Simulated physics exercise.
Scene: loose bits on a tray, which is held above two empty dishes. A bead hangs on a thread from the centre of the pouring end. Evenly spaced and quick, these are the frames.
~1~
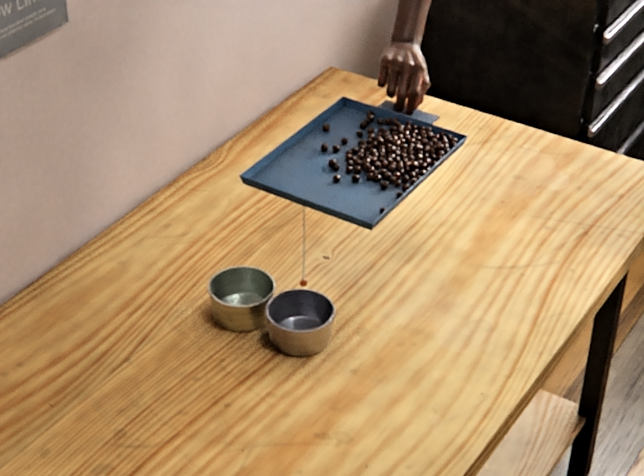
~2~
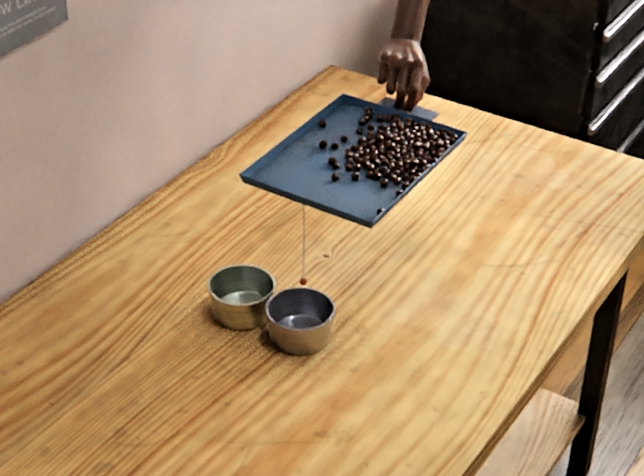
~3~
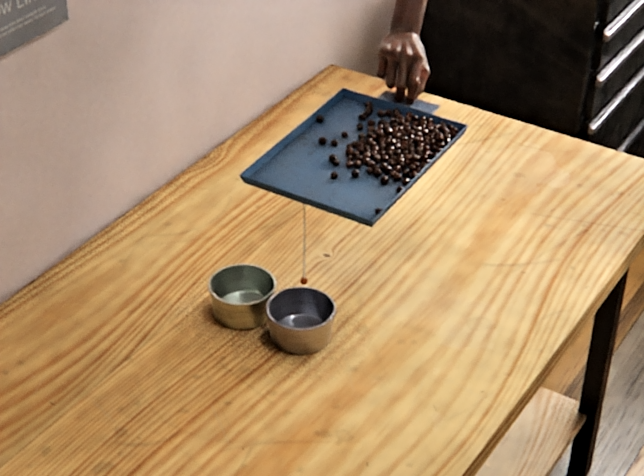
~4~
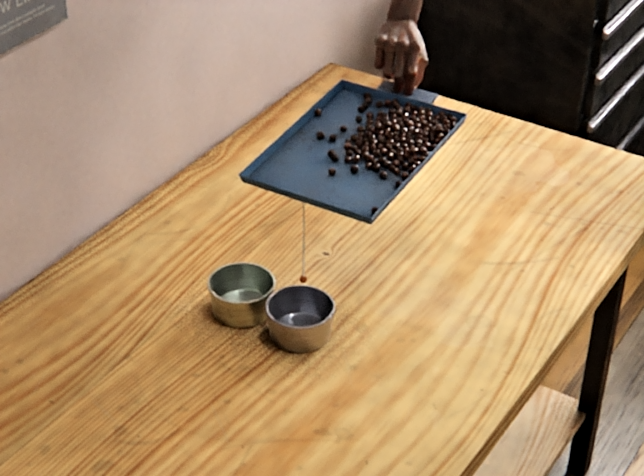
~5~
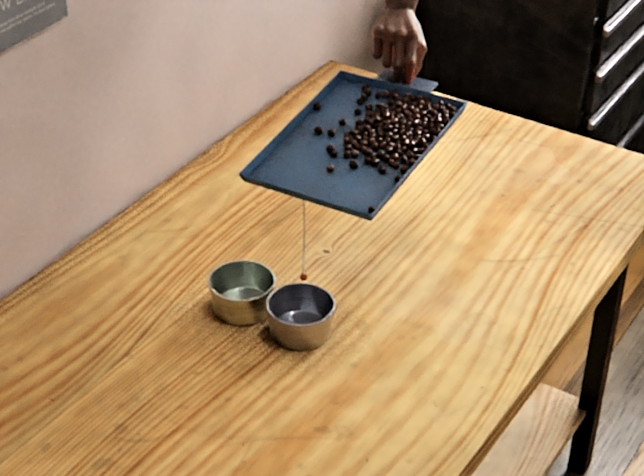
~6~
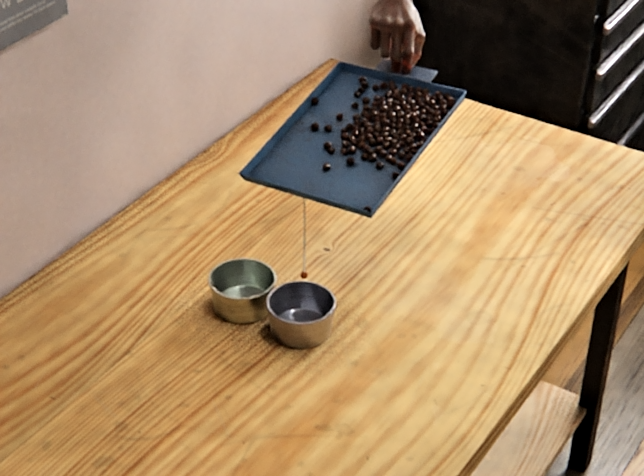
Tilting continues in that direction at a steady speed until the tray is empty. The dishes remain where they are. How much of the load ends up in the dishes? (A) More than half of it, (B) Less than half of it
The answer is A.
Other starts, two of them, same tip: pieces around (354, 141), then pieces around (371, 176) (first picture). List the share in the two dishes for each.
Around 80 in a hundred the first time, around 80 in a hundred the second.
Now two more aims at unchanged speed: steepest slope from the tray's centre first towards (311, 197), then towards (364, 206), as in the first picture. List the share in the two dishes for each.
Shares: About 60 in a hundred, then about 10 in a hundred.
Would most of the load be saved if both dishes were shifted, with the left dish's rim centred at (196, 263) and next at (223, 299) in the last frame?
Placing 1: A majority of it. Placing 2: A minority of it.
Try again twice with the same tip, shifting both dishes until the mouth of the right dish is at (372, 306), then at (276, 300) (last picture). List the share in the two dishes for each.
0% for the first placement, 80% for the second.
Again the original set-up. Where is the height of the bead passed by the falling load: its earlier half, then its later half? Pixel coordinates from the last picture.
Starting near (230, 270), moving on to near (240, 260).
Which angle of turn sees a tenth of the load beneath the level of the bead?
A tilt of roughly 45°.
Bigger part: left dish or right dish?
That's going to be the left-positioned one.
Soon after the last picture, tray tipped steeply; about half on the tray; a stray few in the right dish; about a quarter in the left dish; a small part outside both; a small part in the air.
A little later, tray tipped right over; a small part in the right dish; about two thirds in the left dish; about a quarter outside both; a small part in the air.
Later still, tray tipped past a quarter turn; a small part in the right dish; about two thirds in the left dish; about a quarter outside both.
By the end, tray tipped past a quarter turn; a small part in the right dish; about two thirds in the left dish; about a quarter outside both.
